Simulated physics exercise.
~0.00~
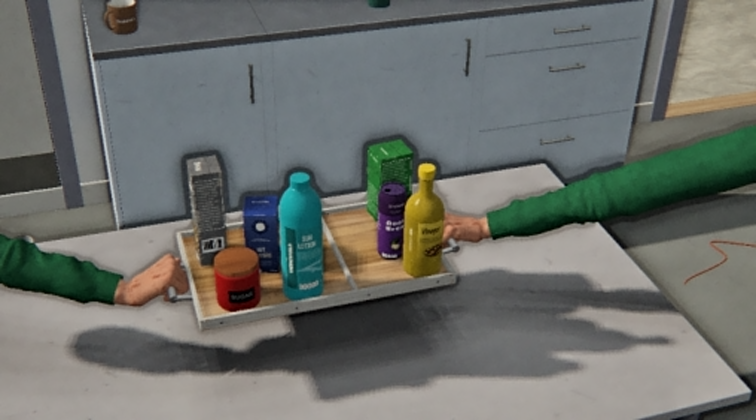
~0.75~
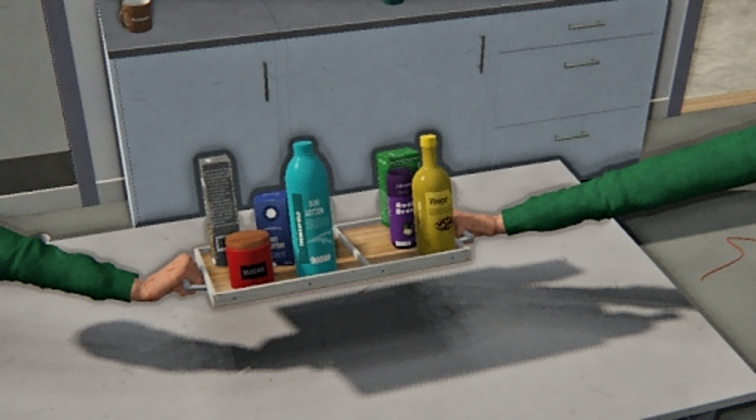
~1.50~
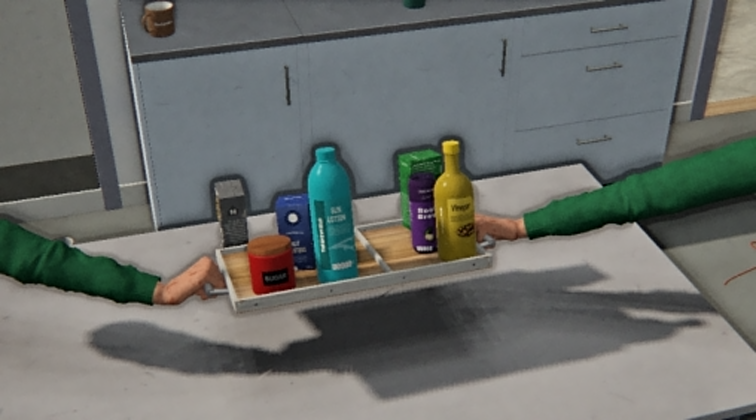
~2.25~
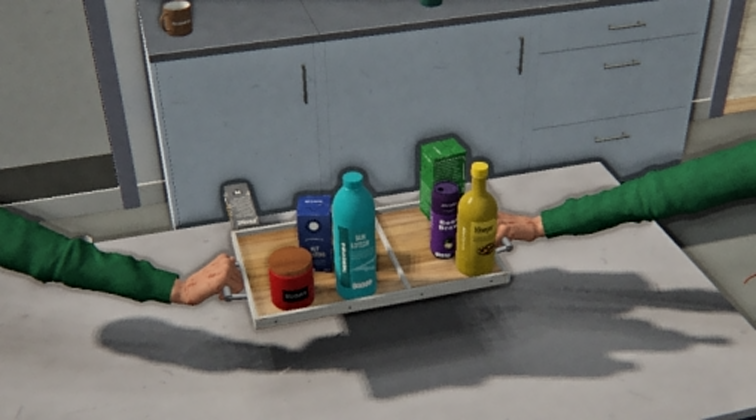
Tray of containers held by two hands tilting away and levelling, the grey carton toppling off the far side, the rest staying upright.
